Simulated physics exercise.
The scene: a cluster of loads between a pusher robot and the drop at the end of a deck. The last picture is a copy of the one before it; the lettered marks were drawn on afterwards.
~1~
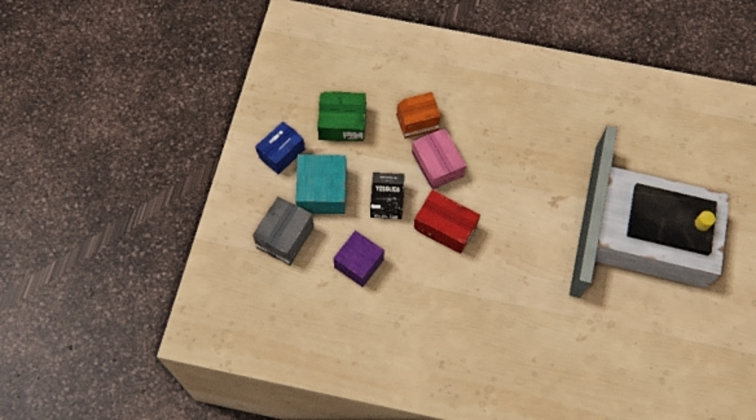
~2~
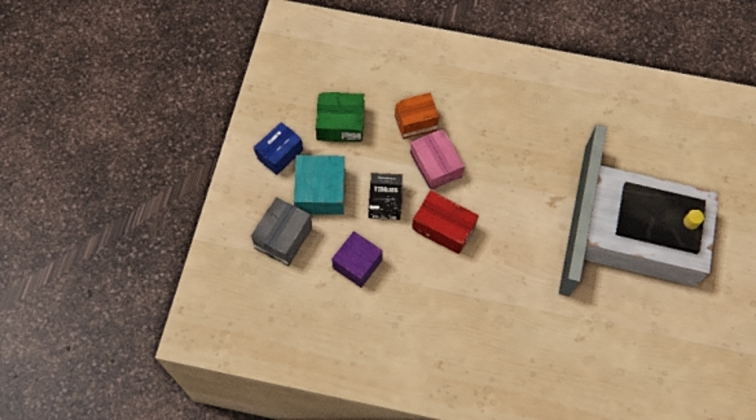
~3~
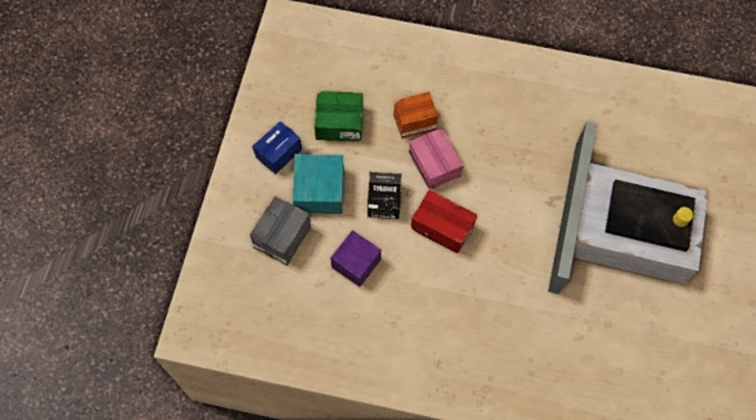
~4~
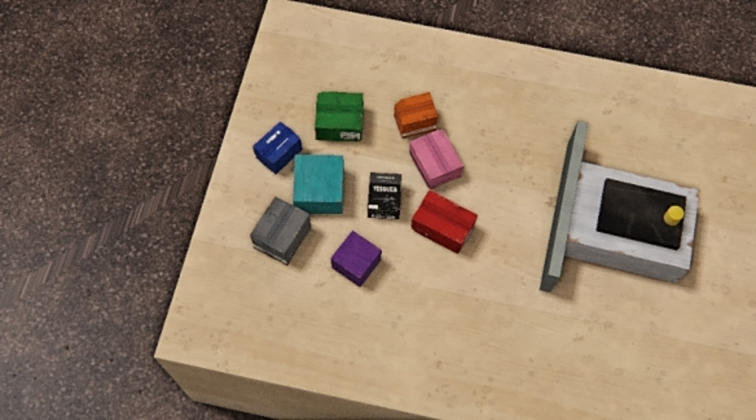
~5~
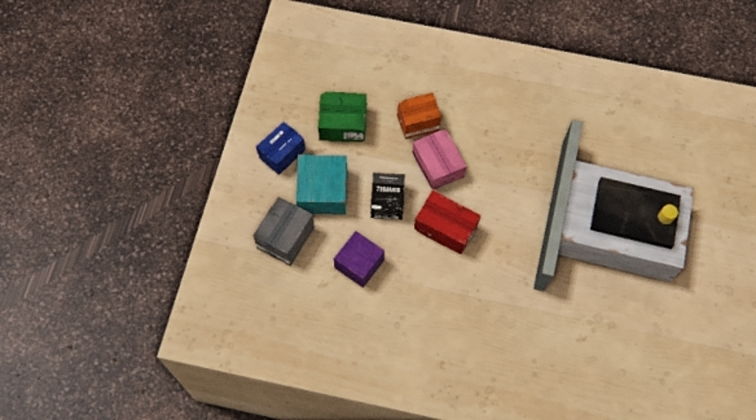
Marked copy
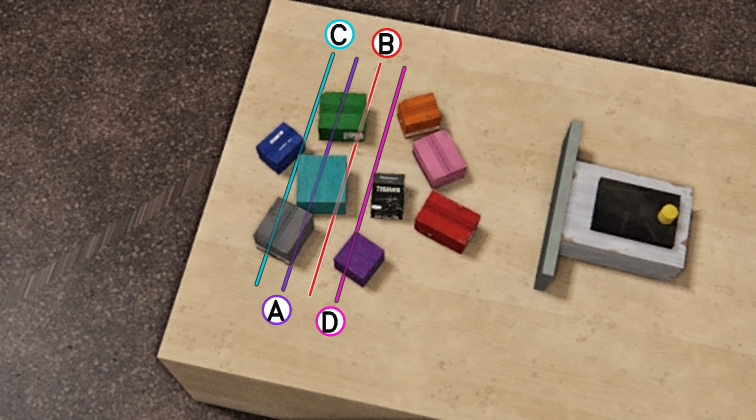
A pusher robot with a wide flat plate slid slowly a short way left across a pale wooden deck, while the cluster of colorful boxes and crates ahead of it sat still, untouched.
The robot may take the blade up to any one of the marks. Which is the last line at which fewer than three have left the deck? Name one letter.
C.
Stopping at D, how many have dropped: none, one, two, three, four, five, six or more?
By then, none.
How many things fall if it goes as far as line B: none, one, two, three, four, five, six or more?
In all, none.
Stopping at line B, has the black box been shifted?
Yes.
On the copy, A at (322, 168); B at (347, 173); C at (297, 163); D at (372, 178).
On C. First, robot (532, 191); black box (384, 196); red parcel (421, 225).
Then, robot (435, 171); blue parcel (244, 126); turquoise crate (252, 168).
Finally, robot (362, 157); turquoise crate over the edge; blue parcel over the edge; two fallen.
By contrast, A is within the limit but short; B is within the limit but short; D is within the limit but short.
